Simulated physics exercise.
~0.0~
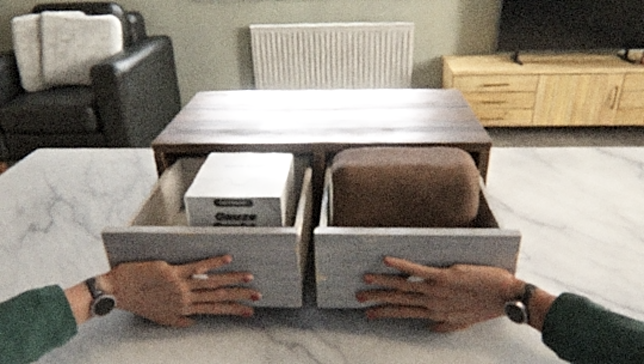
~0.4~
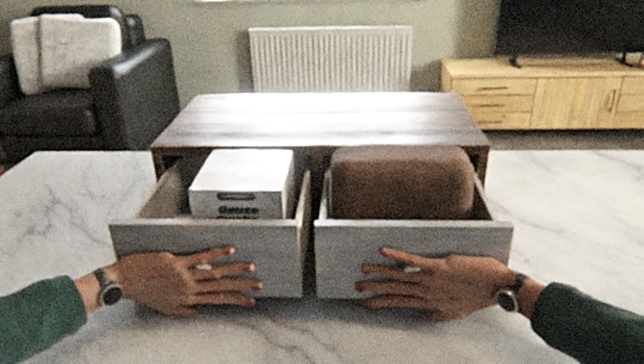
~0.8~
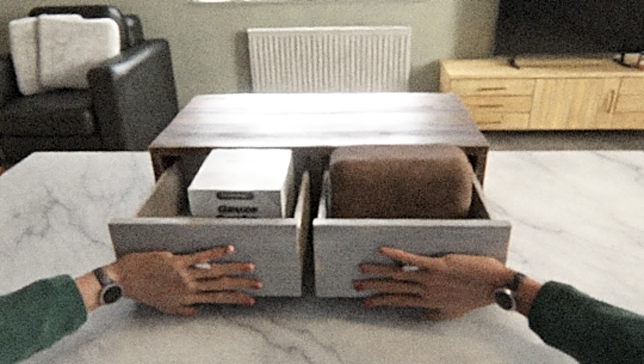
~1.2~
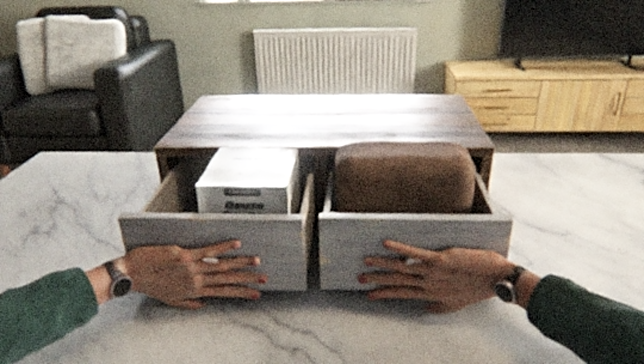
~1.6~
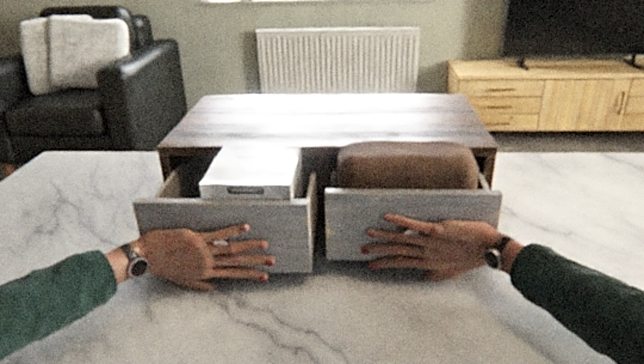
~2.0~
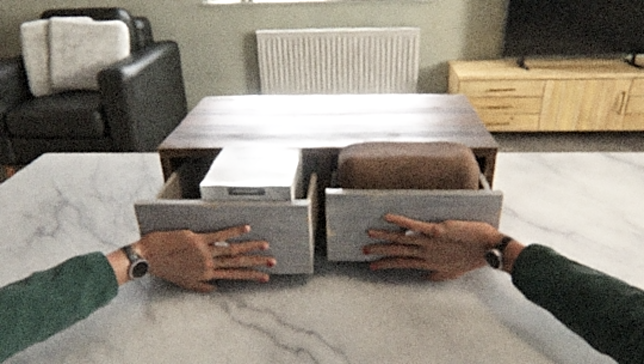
Two drawers holding a white box and a brown loaf-shaped object sliding partway into a chest under two hands, both staying ajar.
